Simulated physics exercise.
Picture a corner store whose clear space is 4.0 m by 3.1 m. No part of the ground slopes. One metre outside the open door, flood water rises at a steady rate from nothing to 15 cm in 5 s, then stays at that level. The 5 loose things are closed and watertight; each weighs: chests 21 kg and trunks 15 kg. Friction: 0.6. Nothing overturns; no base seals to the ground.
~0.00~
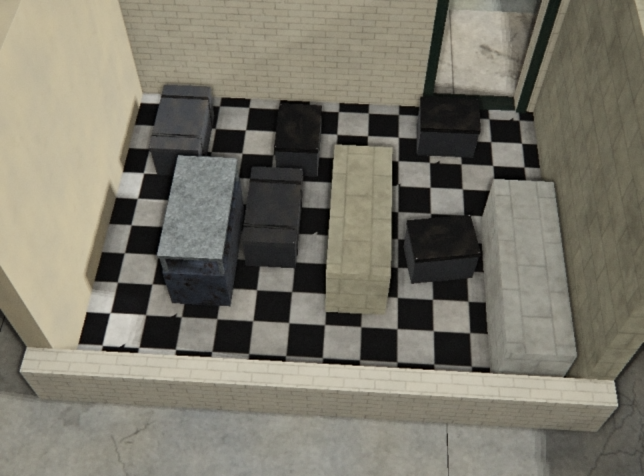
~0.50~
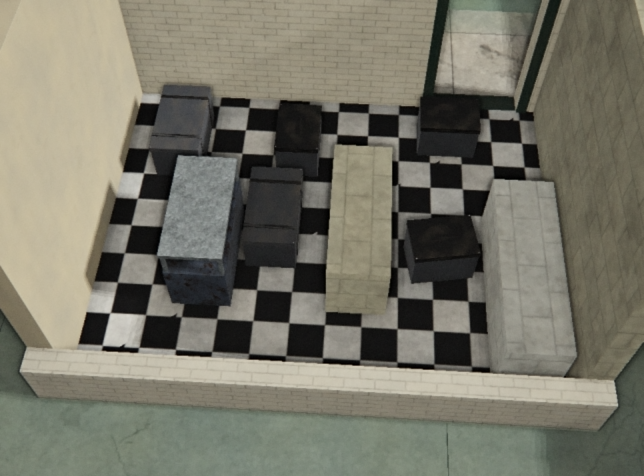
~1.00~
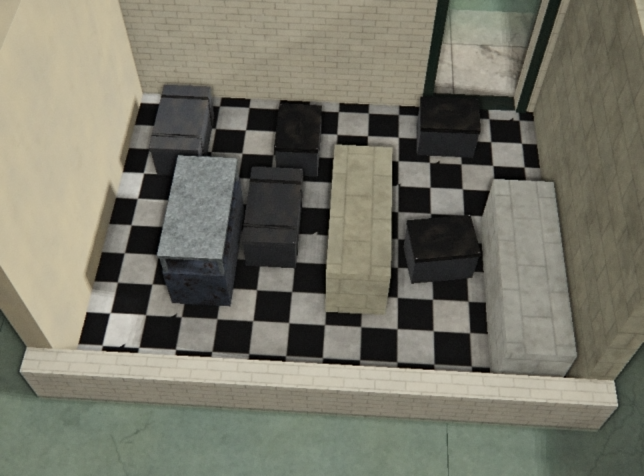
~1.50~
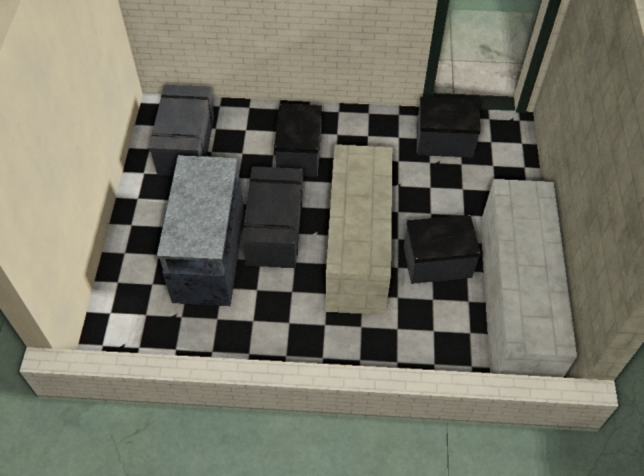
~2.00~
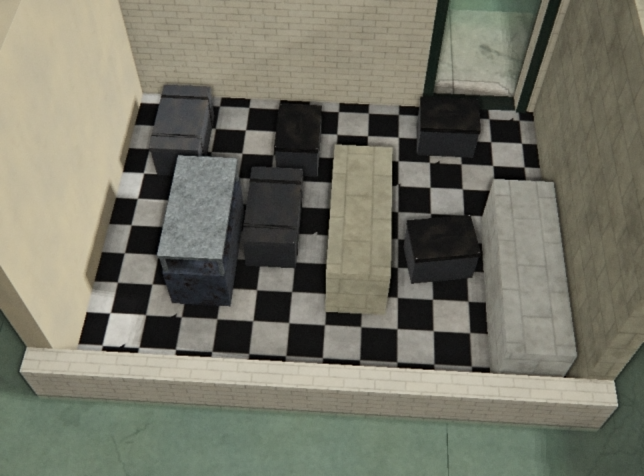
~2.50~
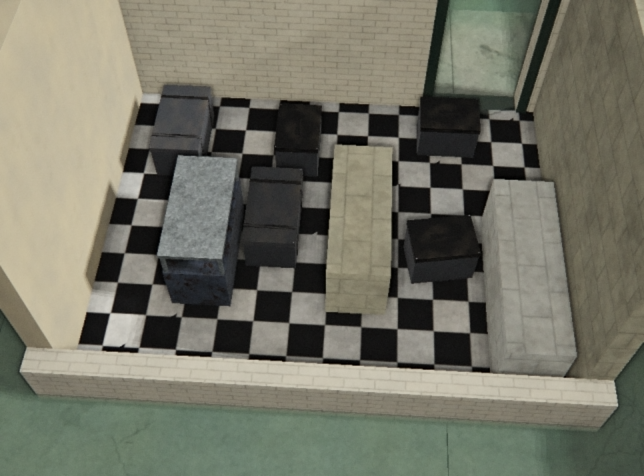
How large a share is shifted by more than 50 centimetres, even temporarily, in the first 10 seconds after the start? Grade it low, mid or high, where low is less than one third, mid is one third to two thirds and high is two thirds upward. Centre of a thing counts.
Grade: Low.
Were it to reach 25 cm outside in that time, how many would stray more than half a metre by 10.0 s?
You'd get 2 in that case.
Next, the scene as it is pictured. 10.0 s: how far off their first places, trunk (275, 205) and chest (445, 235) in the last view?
Shifts: 0 cm / 0 cm.
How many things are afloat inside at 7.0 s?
At that point I count 0.
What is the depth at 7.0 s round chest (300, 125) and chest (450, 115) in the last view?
Depths: Near 3 cm, then near 5 cm.
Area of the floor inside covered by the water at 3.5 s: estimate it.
Around 0.5 m2 of it.
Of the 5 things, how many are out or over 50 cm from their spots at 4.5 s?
By my tally, 0.
After 3.5 s 0 of 5 are over 50 cm from their spots; 0 afloat.
After 4.5 s 0 of 5 are over 50 cm from their spots; 0 afloat.
After 7.0 s 0 of 5 are over 50 cm from their spots; 0 afloat.
After 10.0 s 0 of 5 are over 50 cm from their spots, and 0 have been at some point; 0 afloat.
